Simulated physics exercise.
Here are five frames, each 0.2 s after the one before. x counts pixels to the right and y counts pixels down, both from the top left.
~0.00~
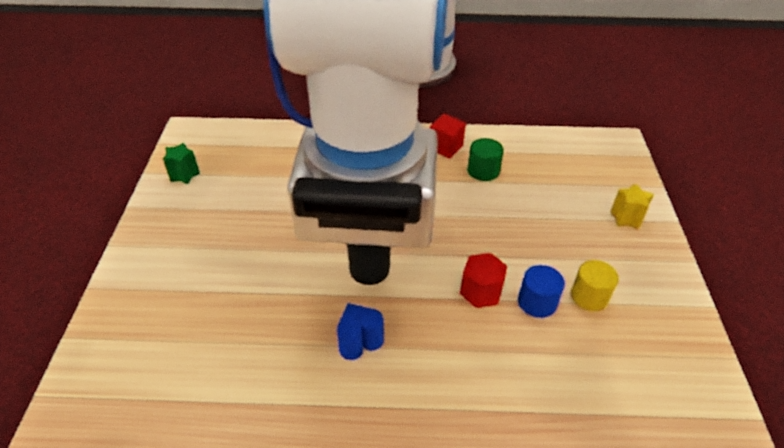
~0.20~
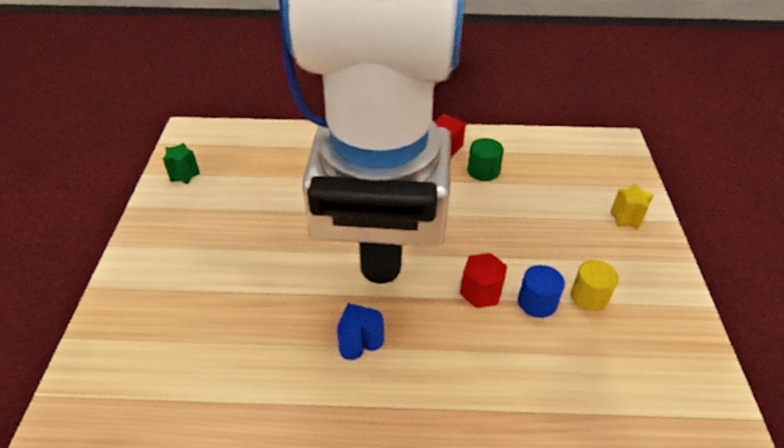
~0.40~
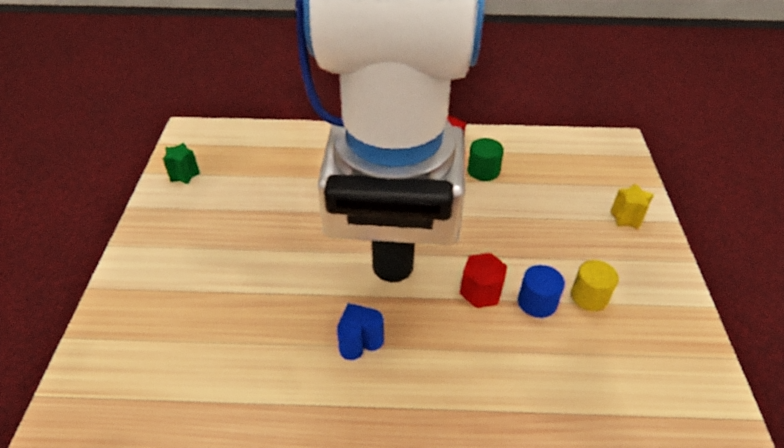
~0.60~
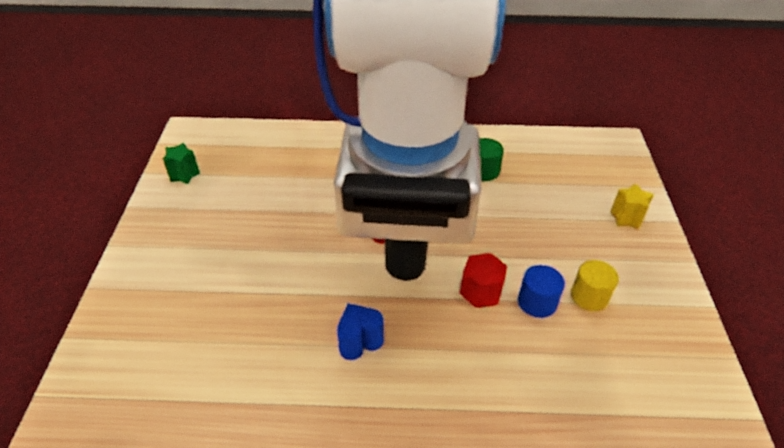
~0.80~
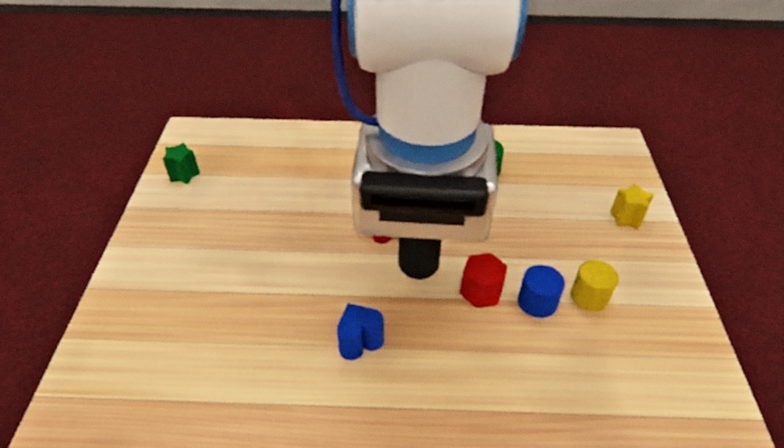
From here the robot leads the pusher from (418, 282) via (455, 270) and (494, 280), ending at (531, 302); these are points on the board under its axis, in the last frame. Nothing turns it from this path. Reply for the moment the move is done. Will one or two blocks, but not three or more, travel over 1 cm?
That would be a yes.
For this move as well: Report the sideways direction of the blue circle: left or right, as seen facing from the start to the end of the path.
It slides rightward.
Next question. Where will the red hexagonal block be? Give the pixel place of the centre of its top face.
By then it is at (536, 313).
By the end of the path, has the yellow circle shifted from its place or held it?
At the end of the path, the yellow circle remains in its old spot.
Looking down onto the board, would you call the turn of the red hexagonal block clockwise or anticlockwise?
Answer: With the clock.
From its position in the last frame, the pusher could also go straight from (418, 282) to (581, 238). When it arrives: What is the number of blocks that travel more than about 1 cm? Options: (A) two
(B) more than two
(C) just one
(C)
What follows on the original path. One third of the way, pusher (458, 253); red hexagonal block (491, 269), turned 10° clockwise.
Two thirds of the way, pusher (498, 264); red hexagonal block (518, 289), turned 55° clockwise; blue circle (562, 290).
At the end, pusher (536, 285); red hexagonal block (536, 313), turned 95° clockwise; blue circle (577, 300); yellow circle unmoved.
